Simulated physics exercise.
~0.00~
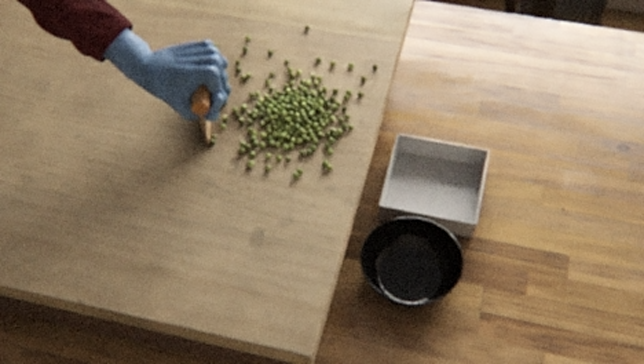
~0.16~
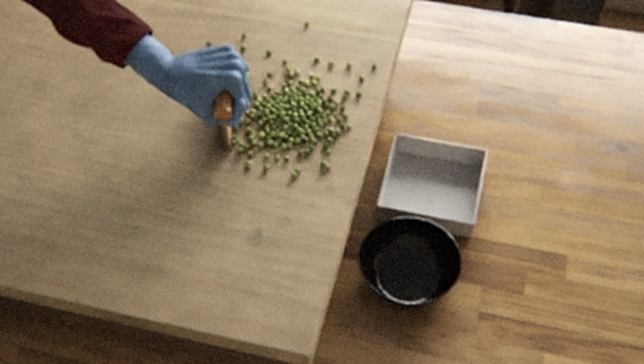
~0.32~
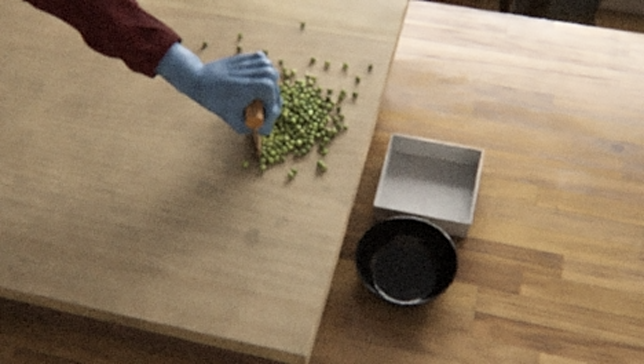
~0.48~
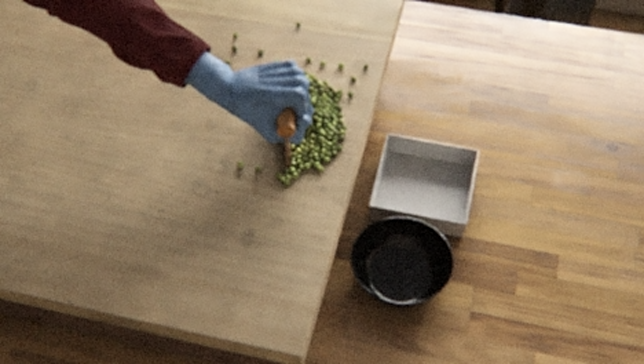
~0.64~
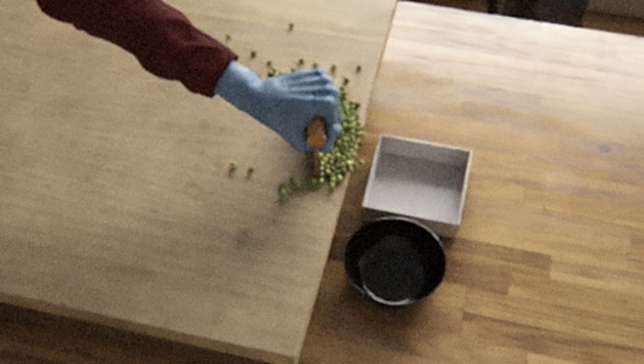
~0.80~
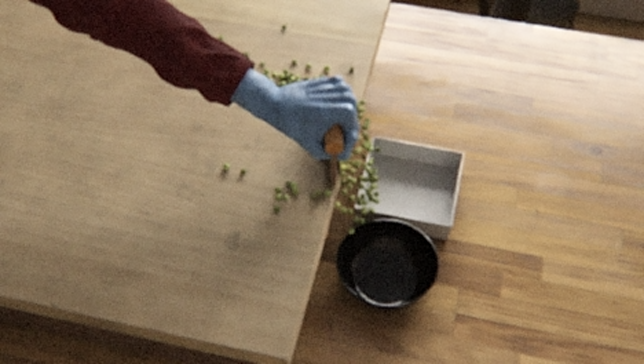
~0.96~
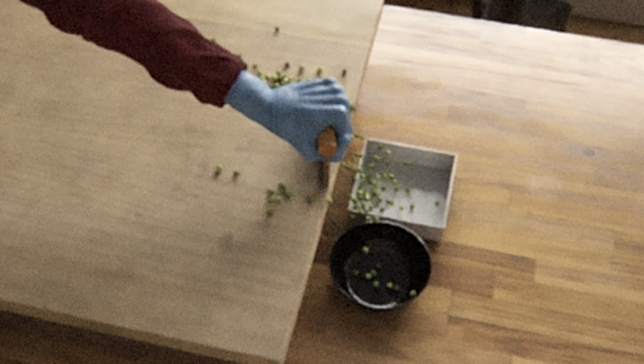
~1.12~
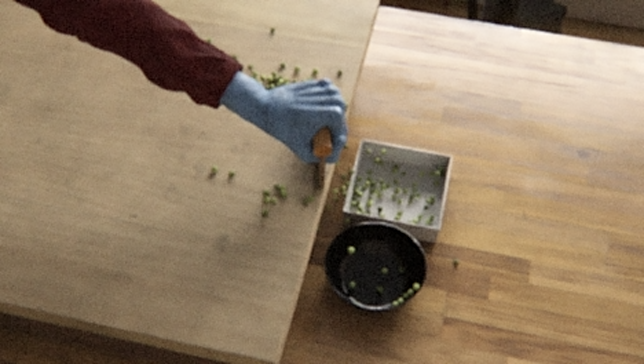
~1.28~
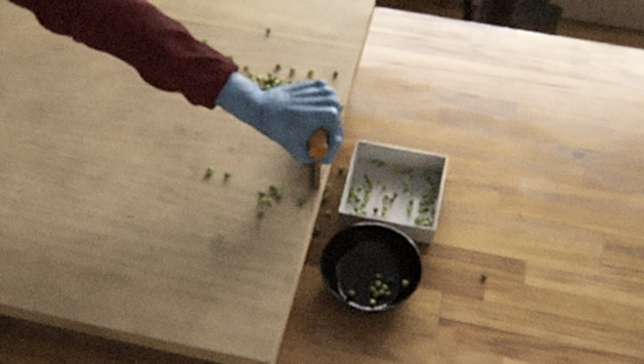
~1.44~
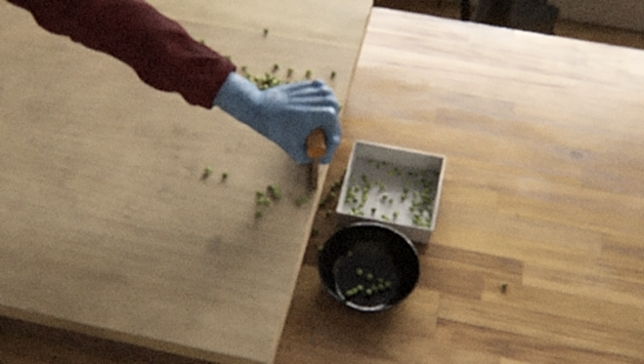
Blue-gloved hand sweeping green dried peas rightward off a board's edge, some dropping into a white tin and black bowl, many staying behind.
